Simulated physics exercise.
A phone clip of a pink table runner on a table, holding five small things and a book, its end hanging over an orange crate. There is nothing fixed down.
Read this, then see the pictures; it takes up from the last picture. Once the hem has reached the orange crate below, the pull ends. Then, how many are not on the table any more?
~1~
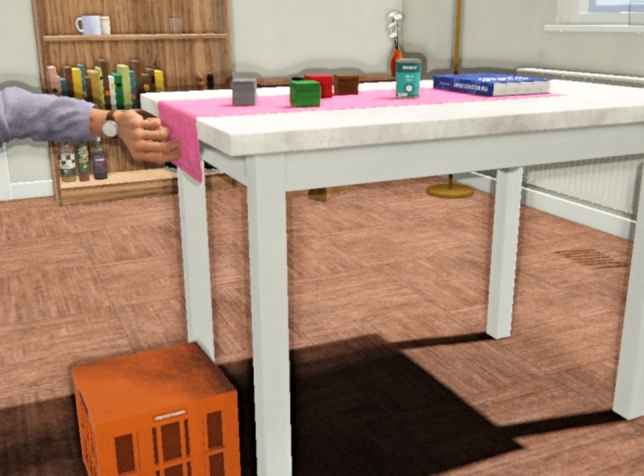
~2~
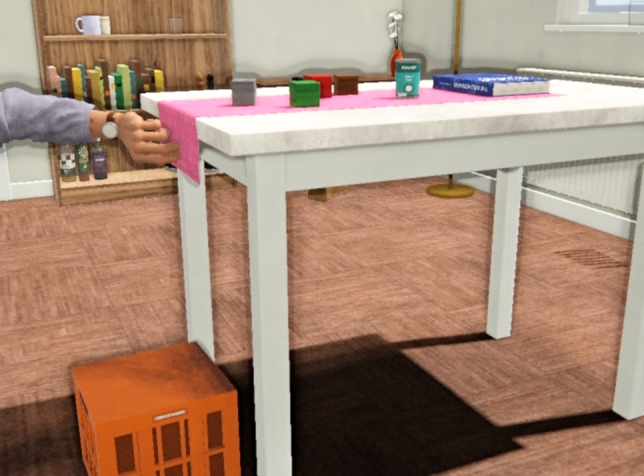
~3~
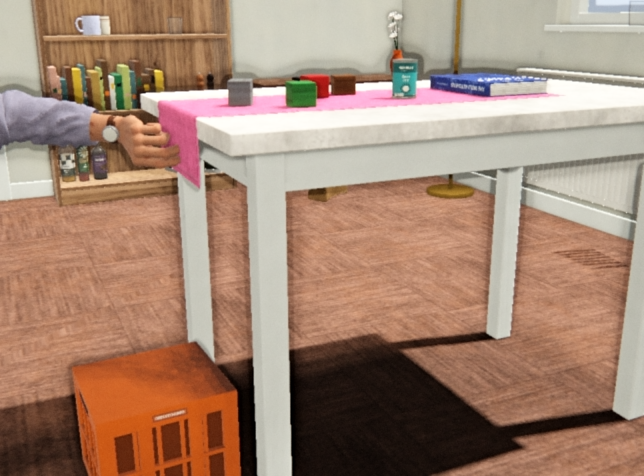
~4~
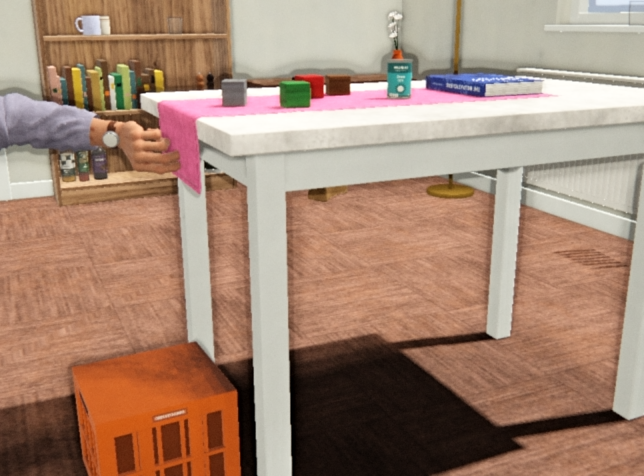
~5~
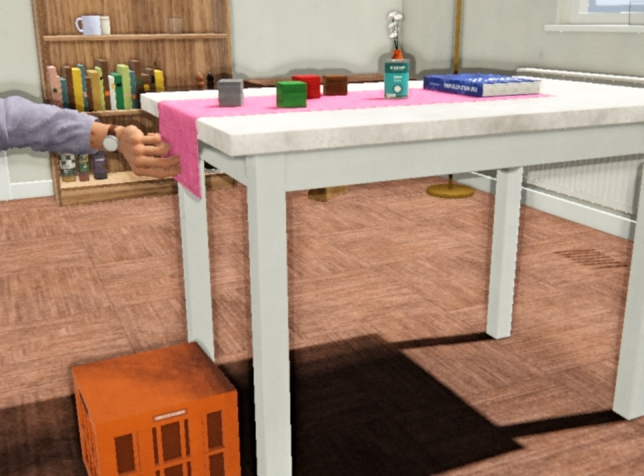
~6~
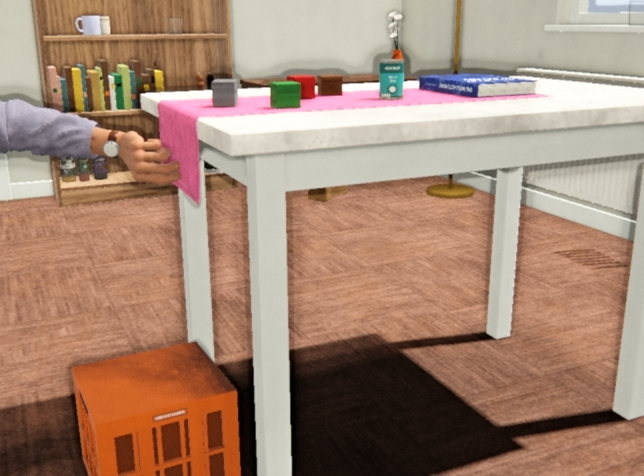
Only four fail to stay up.
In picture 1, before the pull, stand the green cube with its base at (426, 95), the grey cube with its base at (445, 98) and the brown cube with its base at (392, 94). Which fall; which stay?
Watch the green cube hang on, the grey cube hang on and the brown cube hang on.
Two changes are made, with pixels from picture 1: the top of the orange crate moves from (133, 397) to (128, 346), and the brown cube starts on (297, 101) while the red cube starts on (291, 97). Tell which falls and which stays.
In the end the brown cube is no longer on top and the red cube is no longer on top.
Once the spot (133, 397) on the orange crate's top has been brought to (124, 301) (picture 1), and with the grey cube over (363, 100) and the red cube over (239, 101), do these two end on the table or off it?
In the end the grey cube is still on top and the red cube is no longer on top.
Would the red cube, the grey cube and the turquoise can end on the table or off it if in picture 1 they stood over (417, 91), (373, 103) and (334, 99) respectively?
As for the red cube, it stays aboard; the grey cube goes off; the turquoise can goes off.
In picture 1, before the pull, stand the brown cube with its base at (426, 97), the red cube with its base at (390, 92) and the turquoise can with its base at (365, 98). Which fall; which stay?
I reckon the brown cube hangs on, the red cube hangs on and the turquoise can takes a fall.
A little later, hem near (182, 262); grey cube gone.
Next, hem near (183, 343); grey cube, green cube and red cube gone.
When it is over, hem on the crate; grey cube, green cube, red cube and brown cube gone. The answer is four.
